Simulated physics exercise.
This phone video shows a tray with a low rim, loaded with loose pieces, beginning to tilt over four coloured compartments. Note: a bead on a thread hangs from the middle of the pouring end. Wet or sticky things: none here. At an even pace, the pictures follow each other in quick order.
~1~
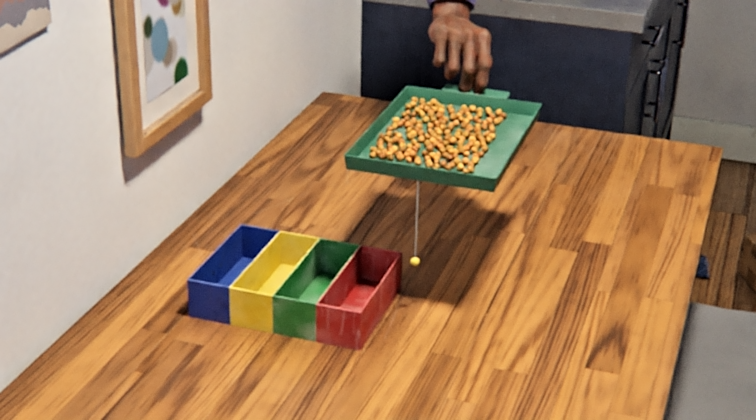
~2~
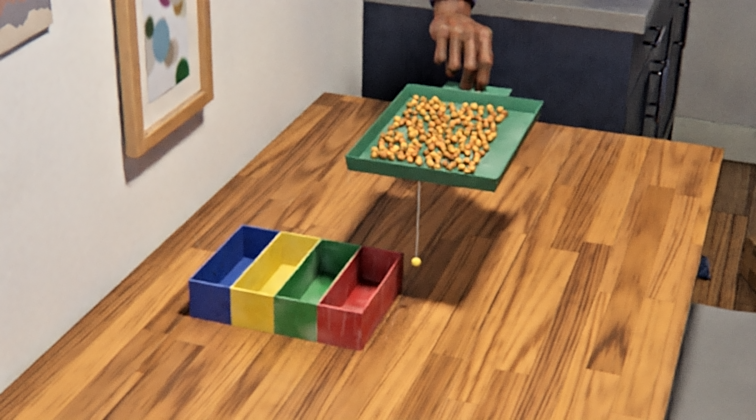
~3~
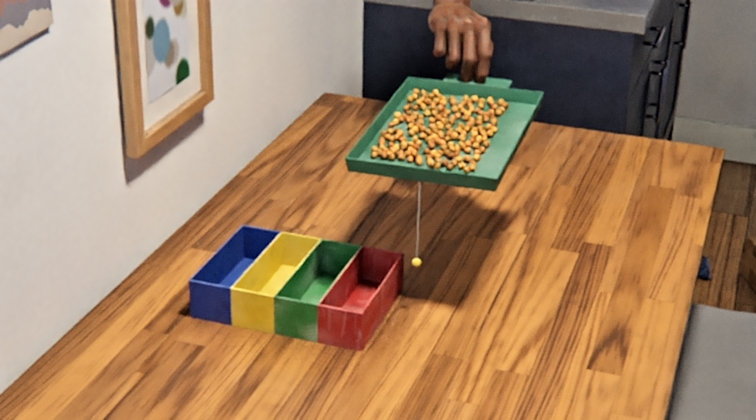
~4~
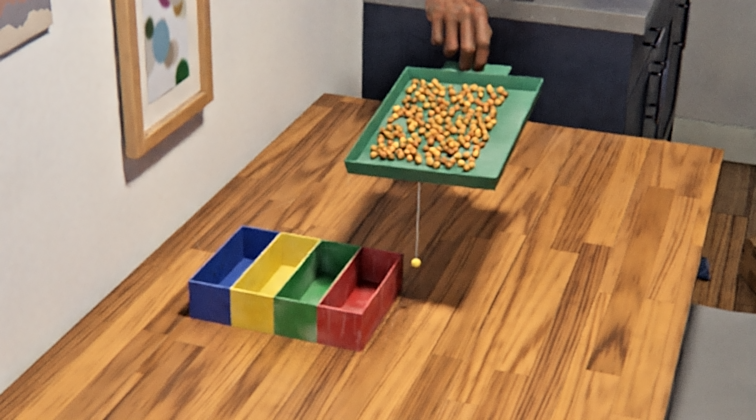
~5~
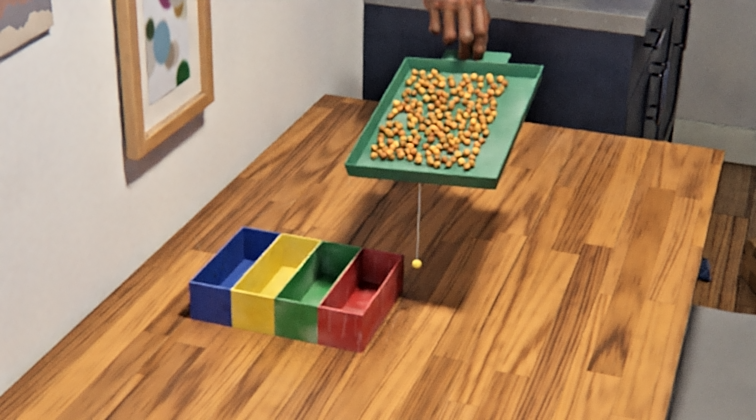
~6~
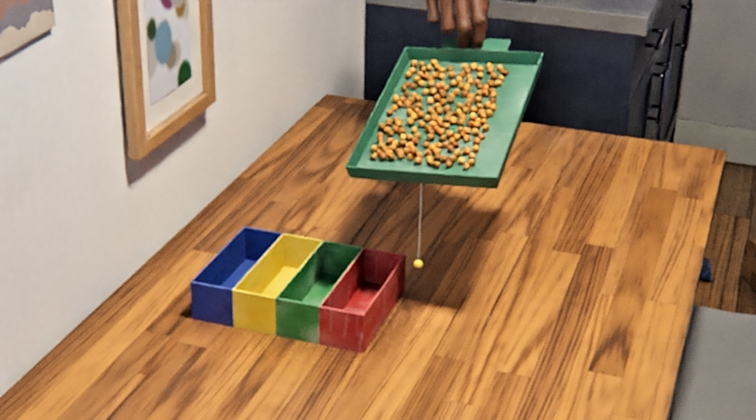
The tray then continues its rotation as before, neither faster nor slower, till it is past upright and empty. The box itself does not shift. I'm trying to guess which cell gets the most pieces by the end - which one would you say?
I would say the red one.
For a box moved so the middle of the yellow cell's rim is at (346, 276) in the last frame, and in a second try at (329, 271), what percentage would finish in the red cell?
10 %, 20 %.
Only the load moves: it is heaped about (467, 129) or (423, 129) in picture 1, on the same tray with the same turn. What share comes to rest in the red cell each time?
It would be about 50 per cent for the first and about 50 per cent for the second.
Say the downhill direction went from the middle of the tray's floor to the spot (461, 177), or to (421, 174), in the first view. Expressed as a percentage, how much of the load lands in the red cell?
In order, some 0 % and some 30 %.
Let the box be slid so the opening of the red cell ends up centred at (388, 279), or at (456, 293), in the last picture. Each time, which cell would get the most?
The first position gives the green cell, and the second gives that yellow cell.
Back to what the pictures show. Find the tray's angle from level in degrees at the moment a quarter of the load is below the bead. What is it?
Somewhere near 110 degrees, I'd say.
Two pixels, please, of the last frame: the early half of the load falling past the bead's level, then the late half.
The opening half passes (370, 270), the closing half (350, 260).
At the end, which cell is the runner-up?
Second place goes to the green cell.
Soon, tray tipped steeply; nearly all on the tray; a stray few falling or outside the box.
A while on, tray tipped right over; nearly all on the tray; a small part in the red cell; a stray few in the green cell; a stray few falling or outside the box.
Towards the end, tray tipped past a quarter turn; about half in the red cell; about a quarter in the green cell; about a quarter falling or outside the box.
Finally, tray tipped past a quarter turn; about half in the red cell; about a quarter in the green cell; none in the yellow cell; none in the blue cell; about a quarter outside the box.
